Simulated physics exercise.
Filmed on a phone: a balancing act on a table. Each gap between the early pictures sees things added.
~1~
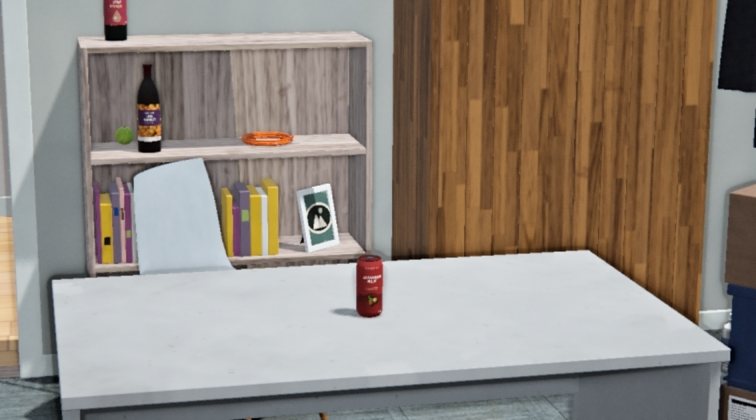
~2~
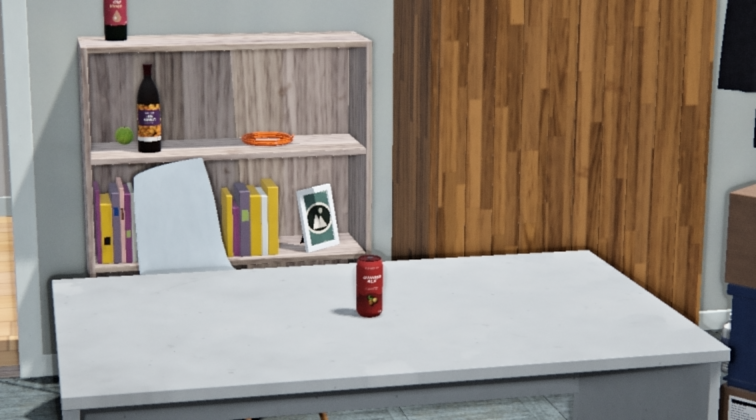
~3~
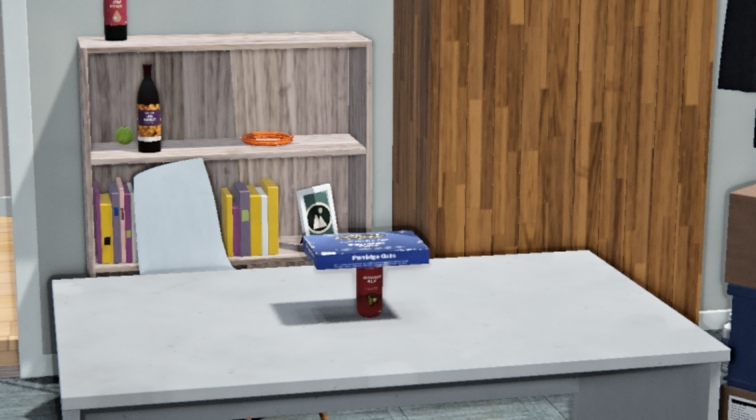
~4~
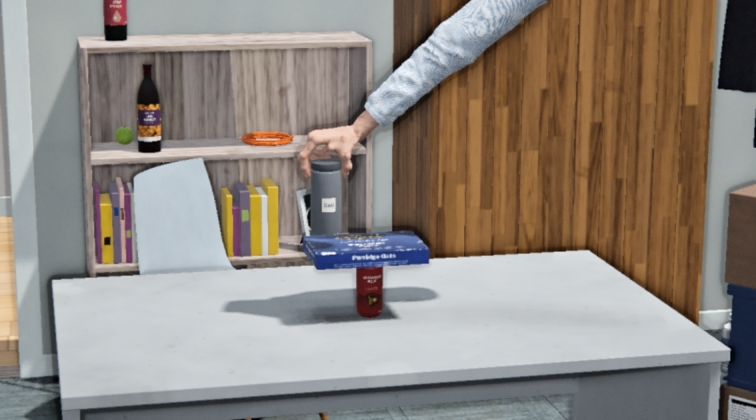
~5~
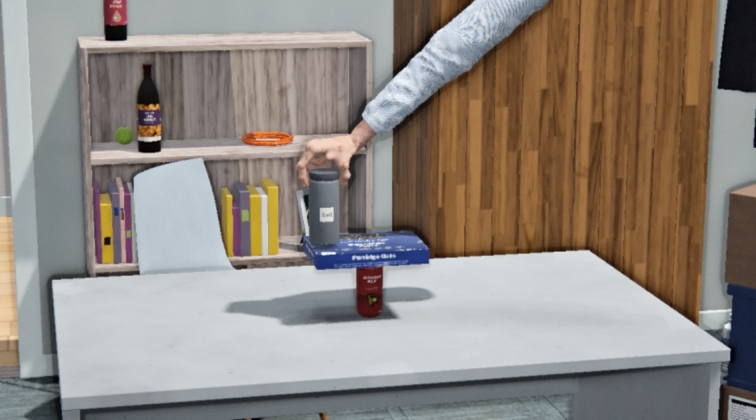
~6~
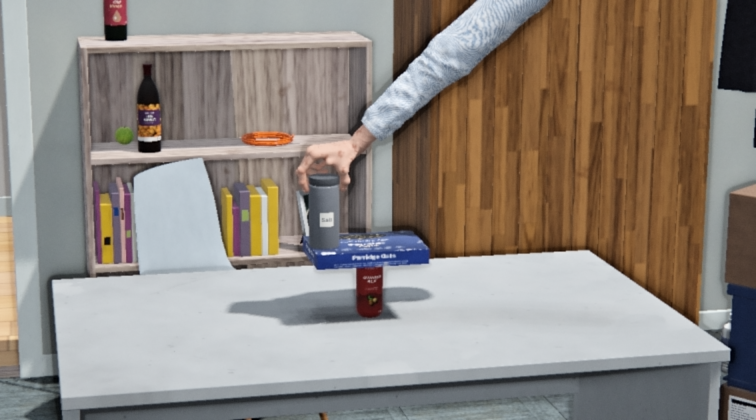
A hand reached in from the upper right and lowered a grey jar onto the left side of a flat blue box, which had appeared on top of a red can standing on the table.
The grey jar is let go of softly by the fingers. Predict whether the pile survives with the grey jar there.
Doesn't stay put.
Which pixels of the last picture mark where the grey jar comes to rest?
Roughly pixel (267, 313) in the last picture.
Then, 0.30 s later than the last frame, grey jar now fallen; blue packet tilted by 31°.
Then, 0.40 s later than the last frame, blue packet tilted by 63°.
Then, 0.60 s later than the last frame, blue packet on its side.
Then, 1.00 s later than the last frame, blue packet now fallen.
When it is over, fallen, grey jar and blue packet; red can as before. End places, in pixels of the last picture, grey jar near (267, 313). The stack gives way.
